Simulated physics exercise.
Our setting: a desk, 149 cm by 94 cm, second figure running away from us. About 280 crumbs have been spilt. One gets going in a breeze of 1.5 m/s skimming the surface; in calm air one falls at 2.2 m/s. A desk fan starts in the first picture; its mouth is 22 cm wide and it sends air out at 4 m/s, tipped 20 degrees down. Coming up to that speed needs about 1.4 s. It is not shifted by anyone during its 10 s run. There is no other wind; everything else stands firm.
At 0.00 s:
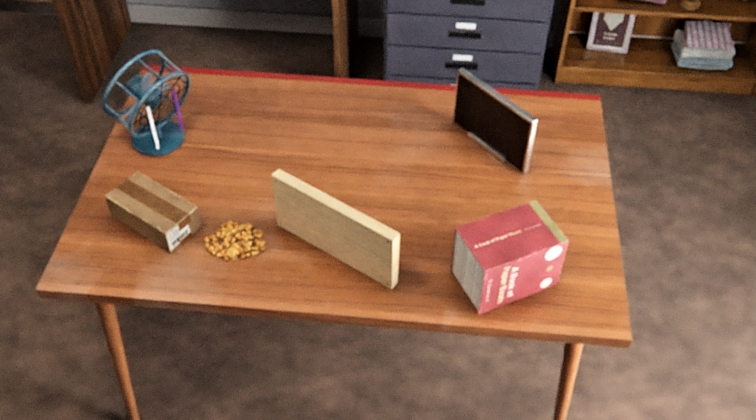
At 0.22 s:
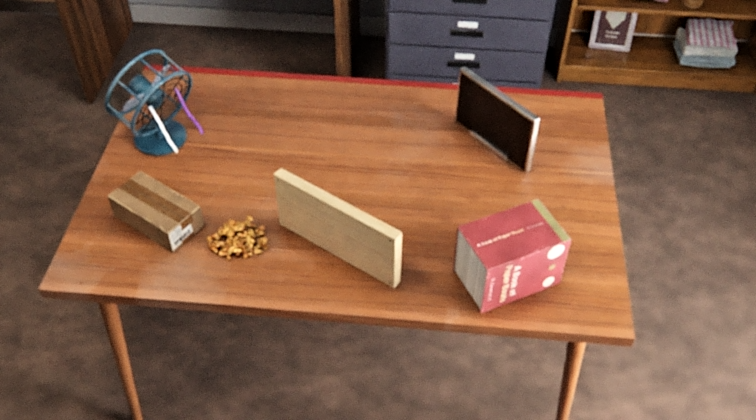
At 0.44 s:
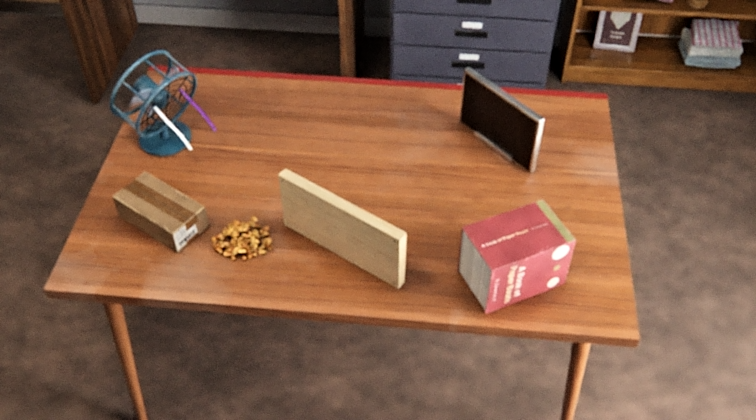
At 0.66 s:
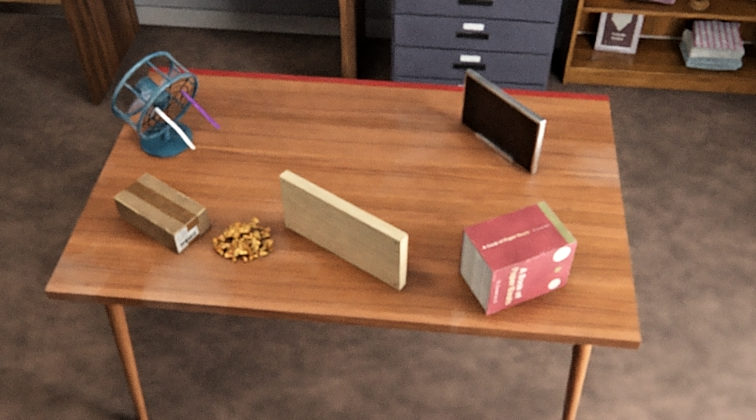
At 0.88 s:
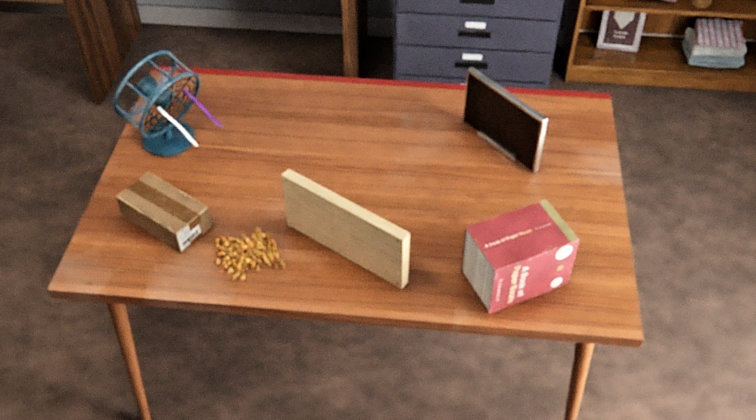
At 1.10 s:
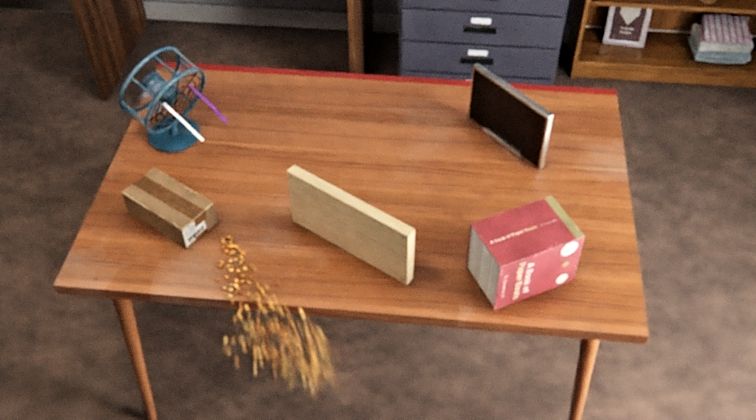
A wooden table held a blue desk fan, boxes, a board, a dark panel and a pile of golden crumbs, which stayed put at first, then spread and streamed over the table's near edge.
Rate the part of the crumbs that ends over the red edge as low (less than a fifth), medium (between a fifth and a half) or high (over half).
Low.
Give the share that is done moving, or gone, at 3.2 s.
90 %.
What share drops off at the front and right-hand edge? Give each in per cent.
Roughly 90 per cent at the front edge and 0 per cent at the right-hand edge.
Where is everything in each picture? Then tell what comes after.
In the first frame, the middle of the crumbs is near (240, 243), none has stirred yet and the mouth of the desk fan is at (147, 94).
In the second frame, the middle of the crumbs is near (237, 239), none has stirred yet and the red edge is centred on (370, 79).
In the third frame, the middle of the crumbs is near (241, 239), none has stirred yet, the top of a box is at (158, 201) and the top of a board is at (340, 203).
In the fourth frame, the middle of the crumbs is near (246, 243) and none has stirred yet.
In the fifth frame, the middle of the crumbs is near (249, 251), the farthest in sight from the desk fan is at (284, 266) and about 70 % have left their places.
In the sixth frame, the middle of the crumbs is near (259, 313), the farthest in sight from the desk fan is at (321, 352) and about 95 % have left their places.
After 2.0 s the count stands so, 0 % are over the red edge.
After 3.2 s the count stands so, 0 % are over the red edge.
After 5.5 s the count stands so, 0 % are over the red edge.
After 10.0 s, at the end, 0 % are over the red edge.
